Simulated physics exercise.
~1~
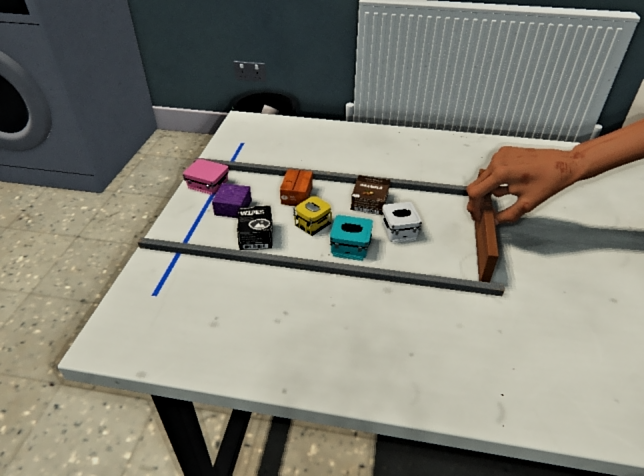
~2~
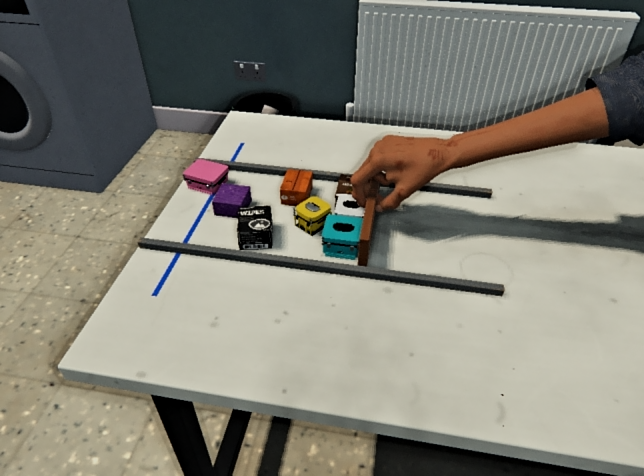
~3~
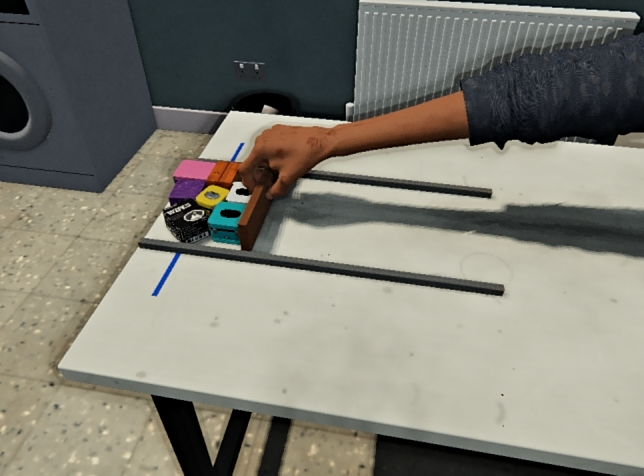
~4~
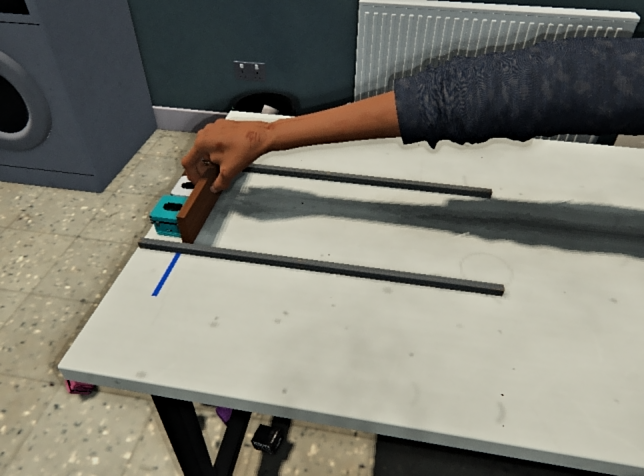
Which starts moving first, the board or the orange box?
The board starts moving first, sliding left while the orange box is still in its place. The orange box only shifts left later, as the board pushes further along.
